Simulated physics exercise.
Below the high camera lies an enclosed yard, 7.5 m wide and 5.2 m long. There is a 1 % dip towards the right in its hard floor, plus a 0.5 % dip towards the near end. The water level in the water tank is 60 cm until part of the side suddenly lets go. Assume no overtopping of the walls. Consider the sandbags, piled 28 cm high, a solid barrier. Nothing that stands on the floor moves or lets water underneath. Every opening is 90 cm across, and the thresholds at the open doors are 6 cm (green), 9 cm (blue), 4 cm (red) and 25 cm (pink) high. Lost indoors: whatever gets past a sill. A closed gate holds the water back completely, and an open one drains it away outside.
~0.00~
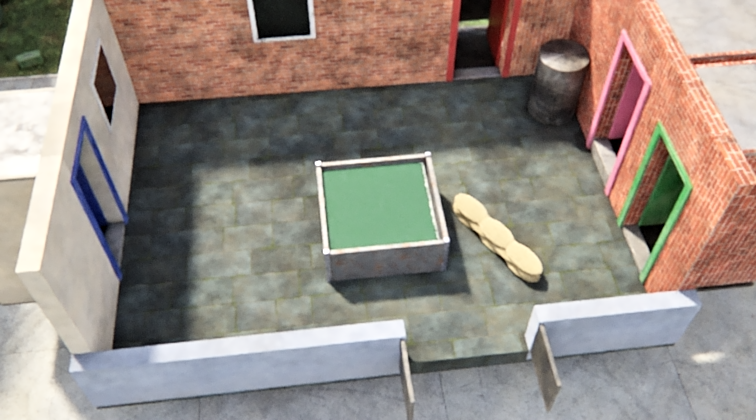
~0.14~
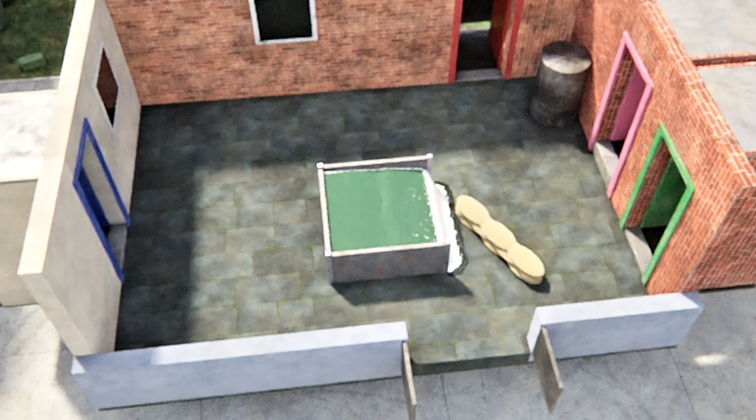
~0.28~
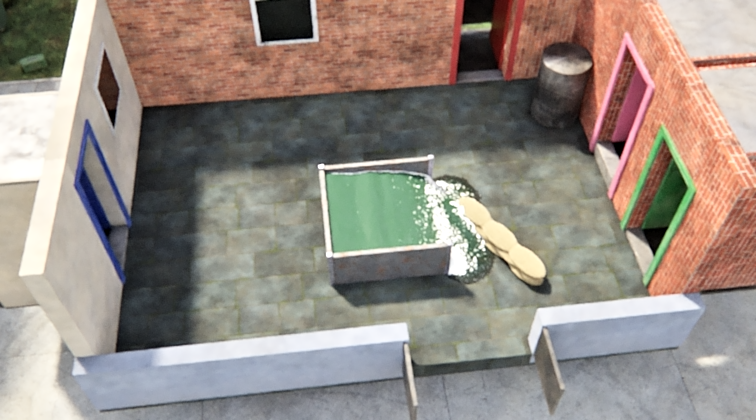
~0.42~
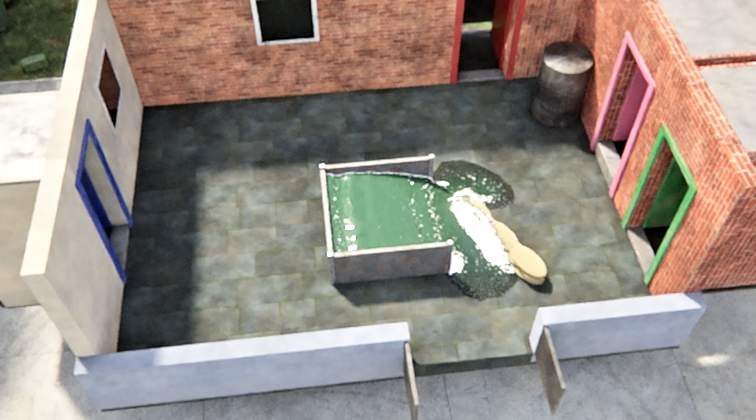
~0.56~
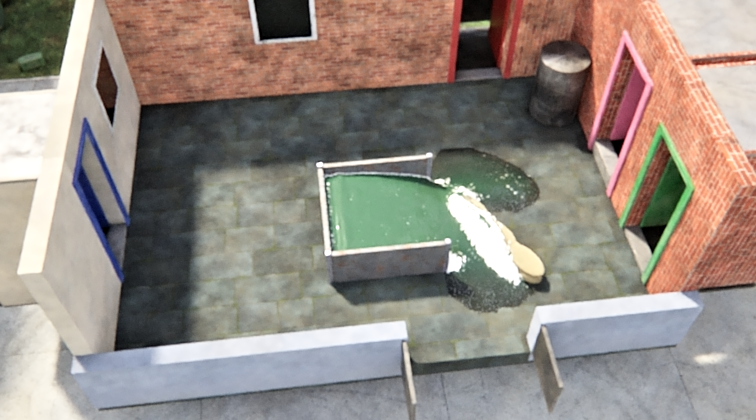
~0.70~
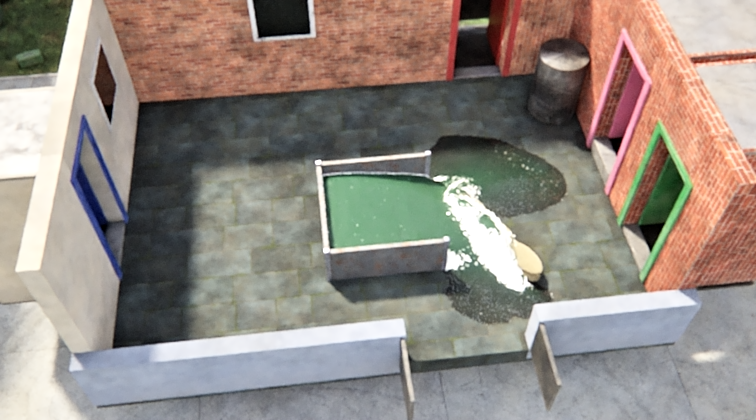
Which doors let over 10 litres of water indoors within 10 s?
The green door: Over 10 litres, the blue door: 10 litres or less, the red door: Over 10 litres, the pink door: 10 litres or less.
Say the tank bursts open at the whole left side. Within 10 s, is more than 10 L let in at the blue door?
Relative to that limit, blue ends up on the high side.
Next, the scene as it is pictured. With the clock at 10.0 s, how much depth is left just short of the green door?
About 7.0 cm.
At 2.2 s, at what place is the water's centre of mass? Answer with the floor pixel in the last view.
Balance point at about (478, 217).
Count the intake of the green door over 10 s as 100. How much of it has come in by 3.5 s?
Estimate: Around 50 per cent.
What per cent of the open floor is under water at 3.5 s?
Near 35 per cent is wet.
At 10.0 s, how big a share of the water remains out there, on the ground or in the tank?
That would be close to 62 per cent.
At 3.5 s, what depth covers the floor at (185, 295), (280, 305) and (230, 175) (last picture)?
Depths in turn: Roughly 0, 0 and 0 centimetres.
After 1.4 s water covers 25 % of the floor and is deepest (38 cm) near (462, 222); green door not reached, blue door not reached, red door not reached, pink door 13 cm at the sill, 0 L in.
After 2.2 s water covers 35 % of the floor and is deepest (26 cm) near (655, 320); green door 8 cm at the sill, 1 L in, blue door not reached, red door 7 cm at the sill, 1 L in, pink door 17 cm at the sill, 0 L in.
After 3.5 s water covers 35 % of the floor and is deepest (18 cm) near (618, 227); green door 11 cm at the sill, 22 L in, blue door not reached, red door 8 cm at the sill, 28 L in, pink door 9 cm at the sill, 0 L in.
After 6.0 s water covers 40 % of the floor and is deepest (12 cm) near (642, 321); green door 7 cm at the sill, 43 L in, blue door not reached, red door 6 cm at the sill, 56 L in, pink door 8 cm at the sill, 0 L in.
After 10.0 s water covers 50 % of the floor and is deepest (9 cm) near (566, 96); green door 7 cm at the sill, 47 L in, blue door not reached, red door 6 cm at the sill, 81 L in, pink door 6 cm at the sill, 0 L in.
